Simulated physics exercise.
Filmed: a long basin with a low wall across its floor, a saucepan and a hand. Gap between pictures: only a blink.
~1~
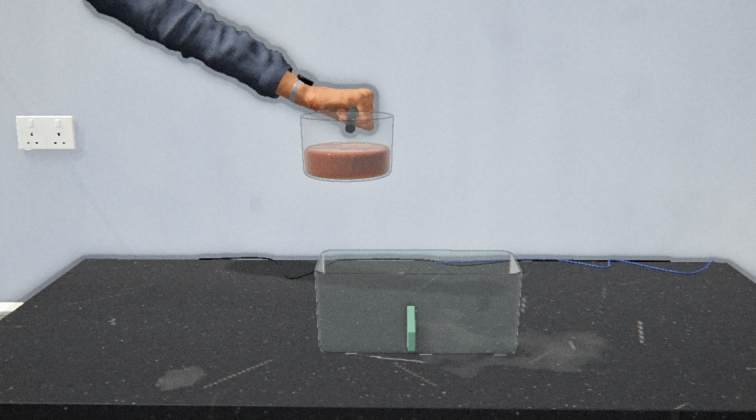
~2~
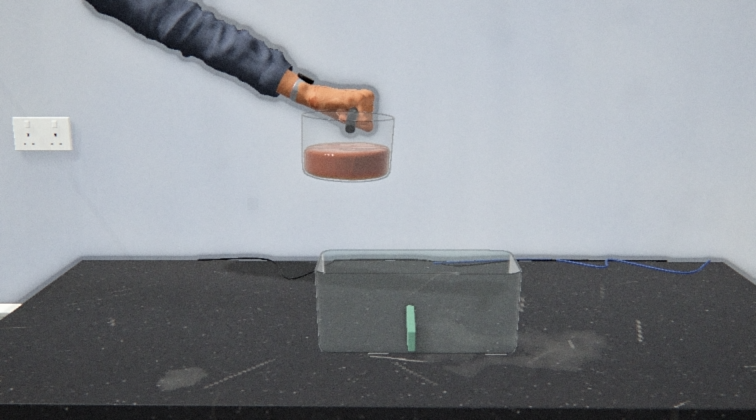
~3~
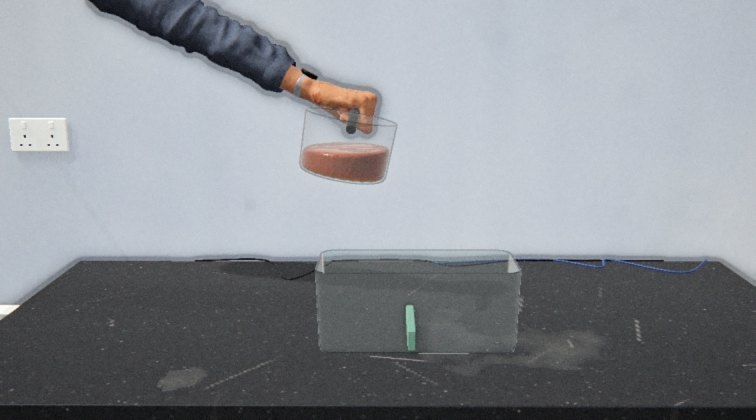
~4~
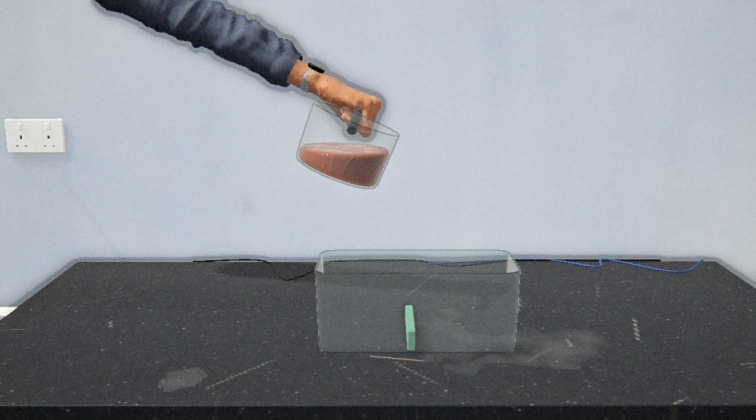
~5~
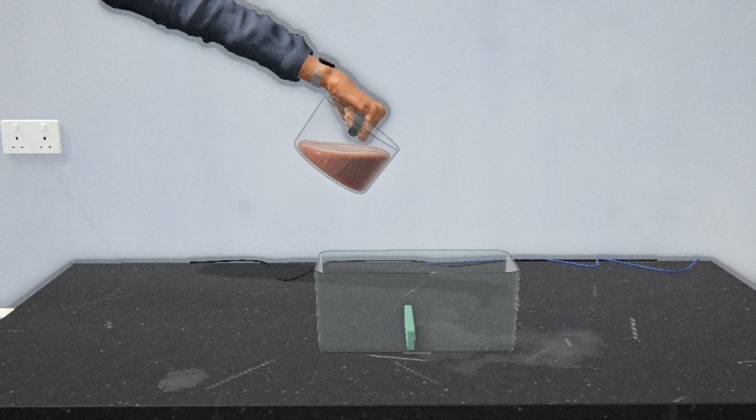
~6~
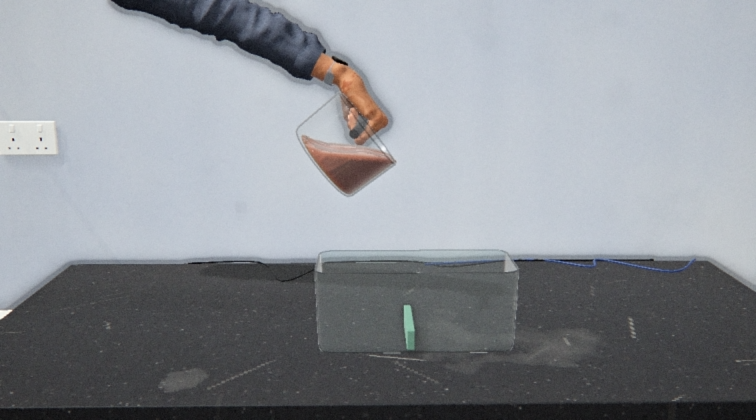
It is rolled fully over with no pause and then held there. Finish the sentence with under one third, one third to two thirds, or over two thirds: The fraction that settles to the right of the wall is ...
The fraction that settles to the right of the wall is over two thirds.
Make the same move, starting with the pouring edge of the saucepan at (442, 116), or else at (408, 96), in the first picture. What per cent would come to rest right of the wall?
80 % and 80 %.
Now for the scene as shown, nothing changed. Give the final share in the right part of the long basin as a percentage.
Close to 85 per cent.
A moment on, the saucepan is tipped right over and 36 per cent is still to pour, 0 is left of the wall and 14 right of it.
Next, the saucepan is tipped right over and 13 per cent is still to pour, 7 is left of the wall and 65 right of it.
Then the saucepan is tipped right over and 2 per cent is still to pour, 9 is left of the wall and 80 right of it.
Later the saucepan is tipped right over and 0 per cent is still to pour, 10 is left of the wall and 86 right of it.
Finally, 12 per cent lies left of the wall, 86 right of it and 3 outside.
